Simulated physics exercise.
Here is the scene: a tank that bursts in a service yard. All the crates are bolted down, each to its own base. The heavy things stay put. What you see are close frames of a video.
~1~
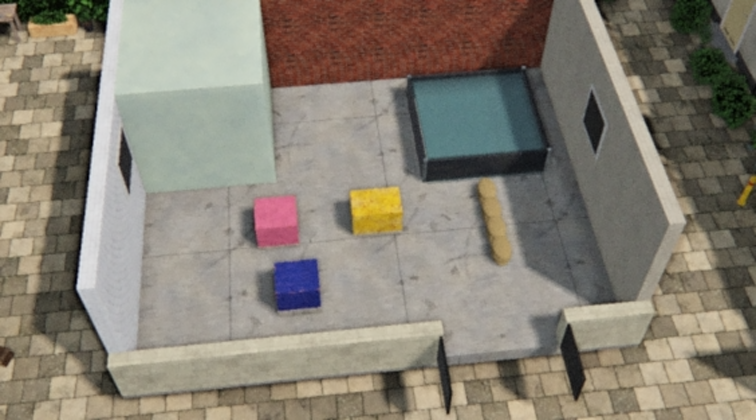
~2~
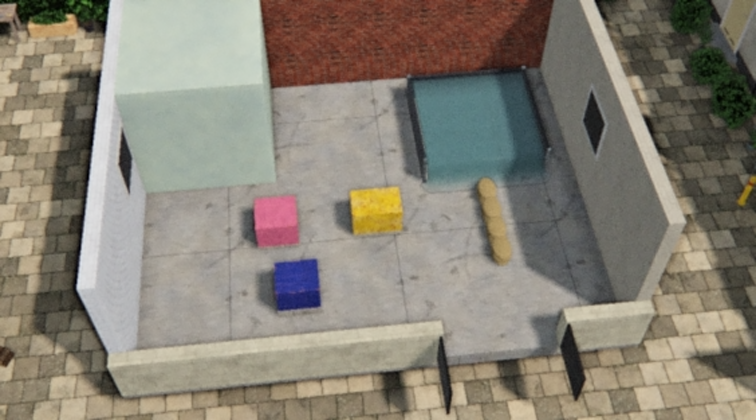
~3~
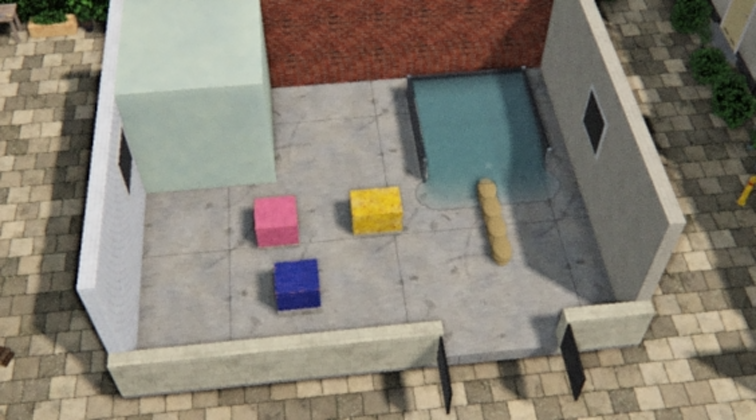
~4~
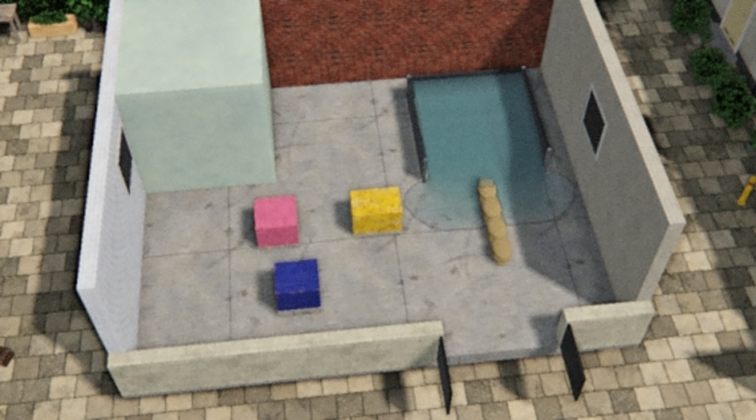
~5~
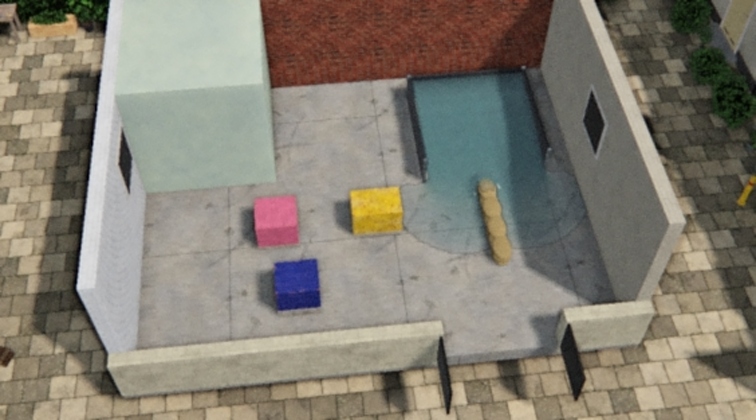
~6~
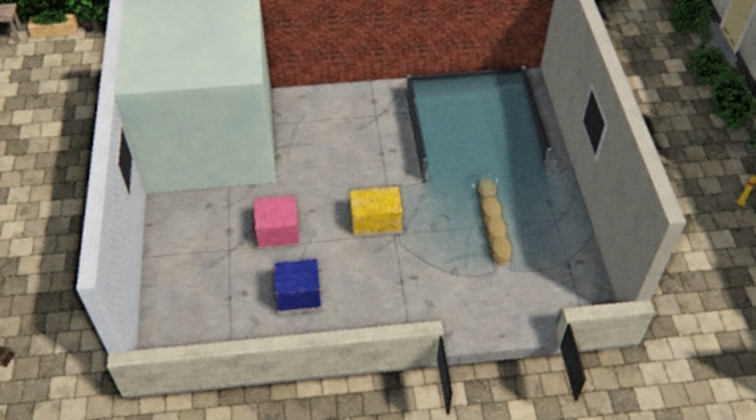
In a walled yard with pink, yellow and blue blocks, the front of a dark-edged water tank gave way, and water spread across the grey floor, around a row of sandbags and toward the viewer.
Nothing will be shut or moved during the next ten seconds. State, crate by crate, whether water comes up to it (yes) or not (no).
Yellow crate: Reached by water; pink crate: Kept safe; blue crate: Kept safe.
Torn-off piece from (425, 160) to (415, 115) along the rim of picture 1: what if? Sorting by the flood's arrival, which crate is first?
The crate marked yellow.
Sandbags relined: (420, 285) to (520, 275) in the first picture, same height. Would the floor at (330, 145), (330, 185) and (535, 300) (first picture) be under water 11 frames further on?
First spot spared, second spared, third inundated.
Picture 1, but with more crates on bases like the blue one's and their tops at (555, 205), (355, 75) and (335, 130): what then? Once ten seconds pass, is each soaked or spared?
In order, the crates: One gets flooded, two stays clear, three stays clear.
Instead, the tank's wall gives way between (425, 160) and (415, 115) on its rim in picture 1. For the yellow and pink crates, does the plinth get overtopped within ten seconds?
Note: Yellow crate is overtopped; pink crate is overtopped.
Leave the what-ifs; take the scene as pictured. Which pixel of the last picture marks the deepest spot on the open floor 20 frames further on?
At about (599, 328).
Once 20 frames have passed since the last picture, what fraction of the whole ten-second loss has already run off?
My figure is about 40 in a hundred.
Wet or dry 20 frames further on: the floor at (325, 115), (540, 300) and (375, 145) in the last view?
Point one left clear, point two sodden, point three left clear.
A moment on, water covers 30 % of the floor; the yellow crate water round its plinth, the pink crate not reached, the blue crate not reached.
Next, water covers 35 % of the floor; the yellow crate water round its plinth, the pink crate not reached, the blue crate not reached.
Then, water covers 45 % of the floor; the yellow crate water round its plinth, the pink crate water round its plinth, the blue crate water round its plinth.
Later, water covers 55 % of the floor; the yellow crate water round its plinth, the pink crate water round its plinth, the blue crate water round its plinth.
In the end, water covers 80 % of the floor; the yellow crate was topped, the pink crate stayed above the water, the blue crate stayed above the water.
